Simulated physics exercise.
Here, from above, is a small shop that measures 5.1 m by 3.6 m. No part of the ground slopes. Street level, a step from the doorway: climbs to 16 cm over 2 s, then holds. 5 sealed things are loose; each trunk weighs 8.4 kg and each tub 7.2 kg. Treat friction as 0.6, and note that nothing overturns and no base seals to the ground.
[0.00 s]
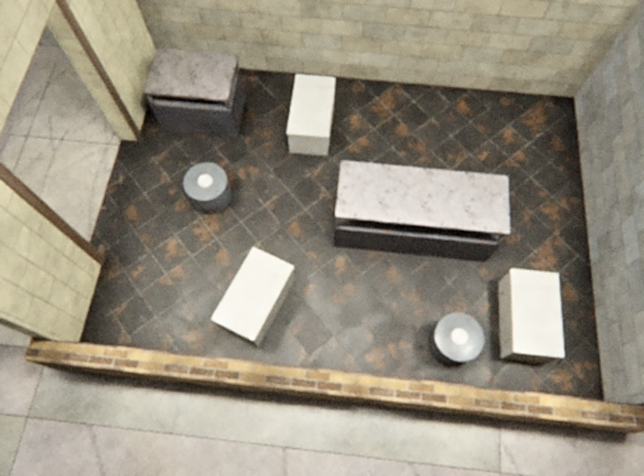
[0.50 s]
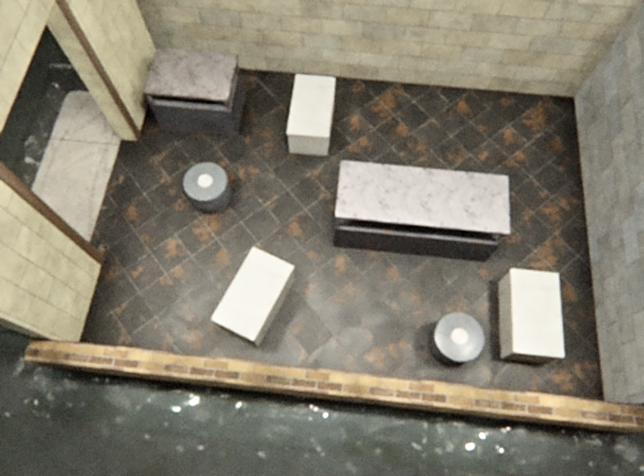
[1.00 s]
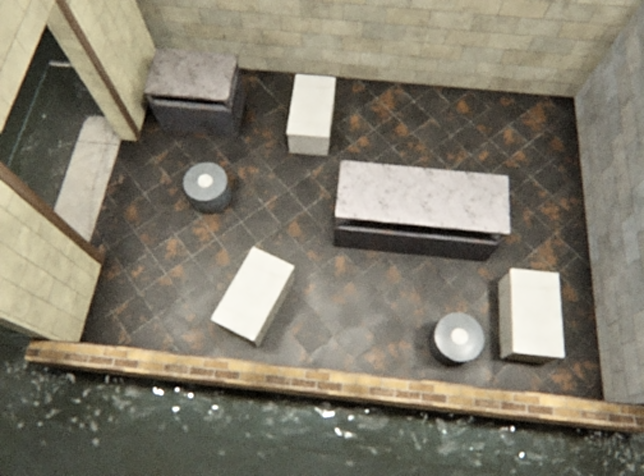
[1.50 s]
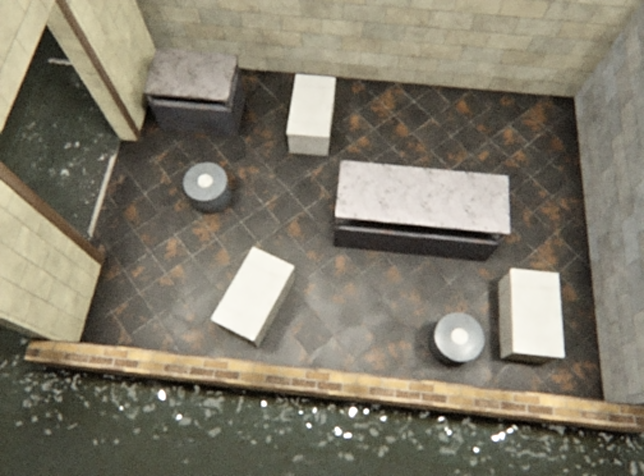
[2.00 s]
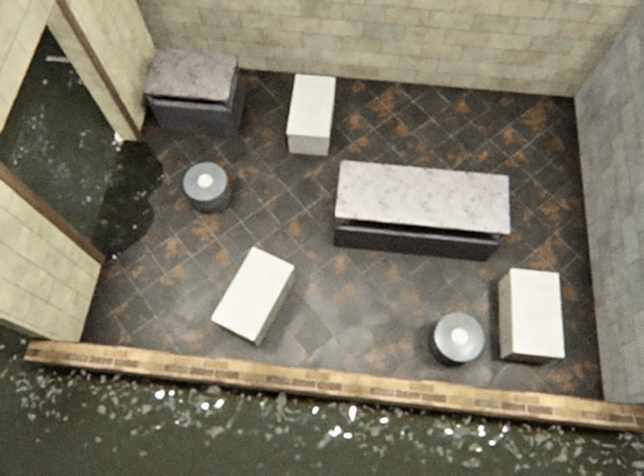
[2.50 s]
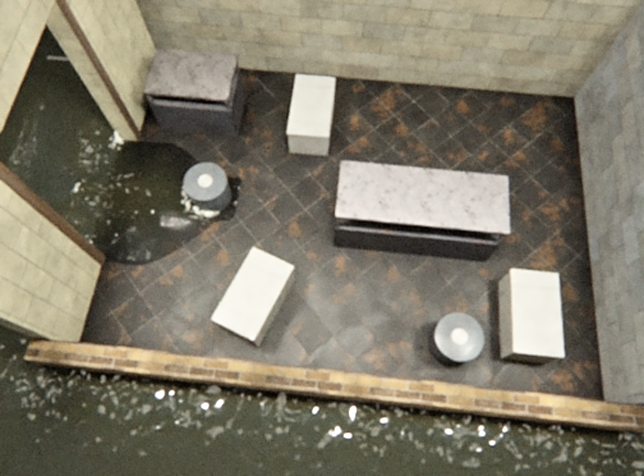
Dark water covers the pale paving outside a small shop, seen from above by a still camera, then slips through the doorway on the left and spreads across the dark, rust-flecked tiles. Inside stand a long marble-topped counter, a smaller one at upper left, three white blocks and two round grey objects. The water surrounds the left round object, while all the furnishings stay put.
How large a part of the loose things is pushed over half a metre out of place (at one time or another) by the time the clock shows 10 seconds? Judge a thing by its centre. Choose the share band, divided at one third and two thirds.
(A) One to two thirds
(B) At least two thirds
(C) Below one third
Option B: At least two thirds.
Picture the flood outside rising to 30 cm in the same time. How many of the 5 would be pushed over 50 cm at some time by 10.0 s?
Under that setup the answer is 5.
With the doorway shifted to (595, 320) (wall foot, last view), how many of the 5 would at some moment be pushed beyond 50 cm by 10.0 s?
In that case the number is 4.
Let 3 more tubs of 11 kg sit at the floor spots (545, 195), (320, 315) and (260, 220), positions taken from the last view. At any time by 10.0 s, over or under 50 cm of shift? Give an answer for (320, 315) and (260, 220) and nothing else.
Above the limit, then above the limit.
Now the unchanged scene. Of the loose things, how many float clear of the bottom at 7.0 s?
At that time the total is 4.
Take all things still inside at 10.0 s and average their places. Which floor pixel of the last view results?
Near (512, 220).
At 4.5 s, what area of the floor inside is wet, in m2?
Flooded: Near 9.5 m2.
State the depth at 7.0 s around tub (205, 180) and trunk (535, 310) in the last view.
I'd estimate 3 cm for the first and 3 cm for the second.
After 3.5 s 1 of 5 are over 50 cm from their spots; 0 afloat.
After 4.5 s 2 of 5 are over 50 cm from their spots; 0 afloat.
After 7.0 s 4 of 5 are over 50 cm from their spots; 4 afloat.
After 10.0 s 5 of 5 are over 50 cm from their spots, and 5 have been at some point; 5 afloat.
